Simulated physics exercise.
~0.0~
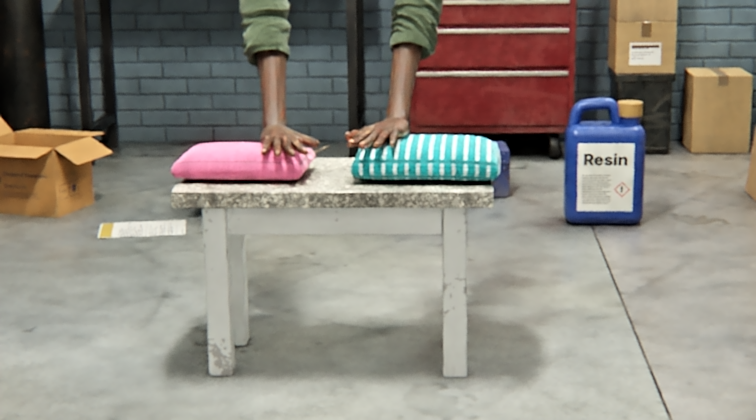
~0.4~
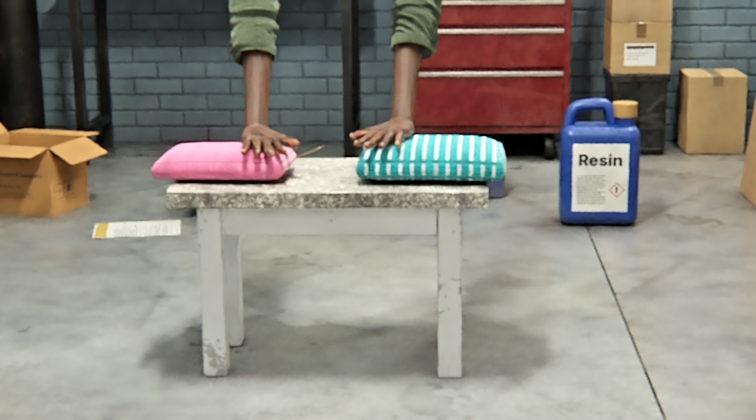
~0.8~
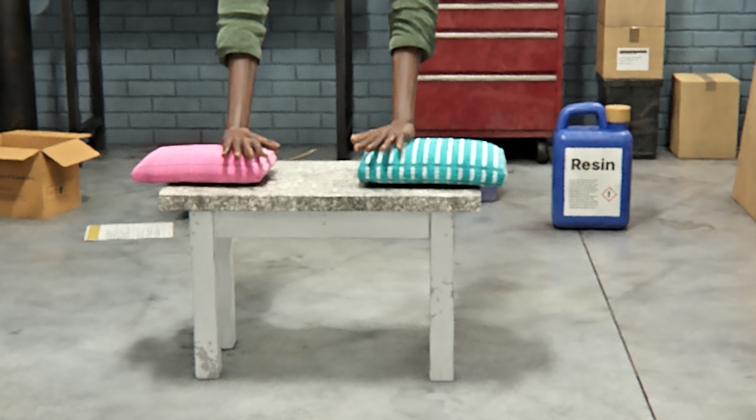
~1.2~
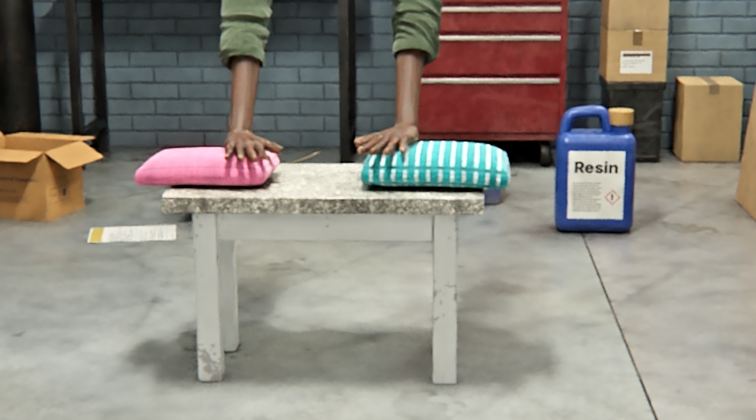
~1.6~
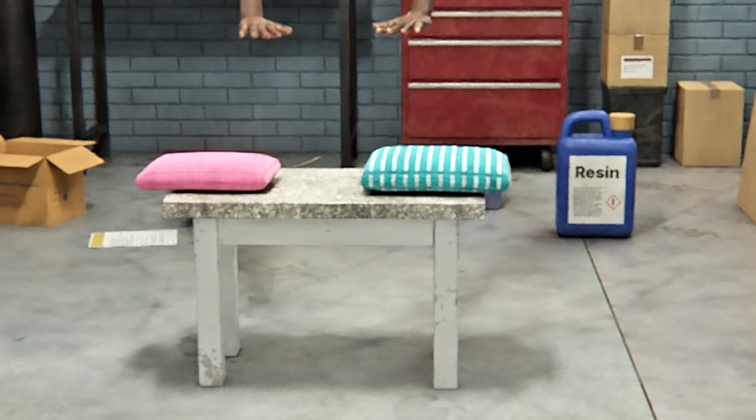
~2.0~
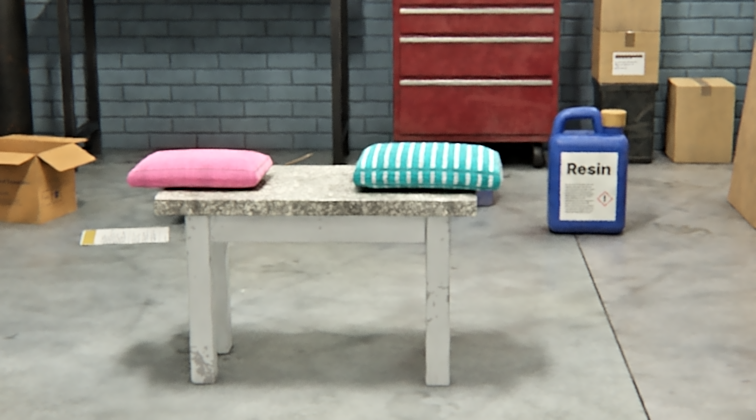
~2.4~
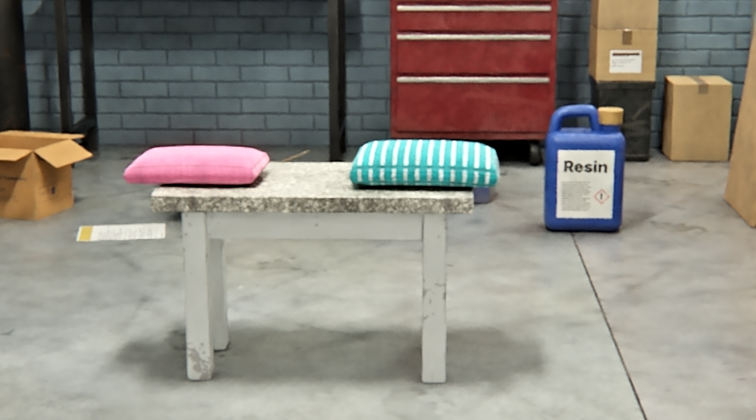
A pink rice sack and a turquoise-and-white striped pillow lie at the left and right ends of a short, low table with a speckled top and pale legs, seen from the front by a slightly swaying handheld camera. Around them on the grey workshop floor are a cardboard box, a red tool chest and a blue resin jug. Two hands in green sleeves push the sack left and the pillow slightly right, until both stick out past the ends. The hands then lift off and withdraw upward out of view. Both stay on the tabletop, lying still.
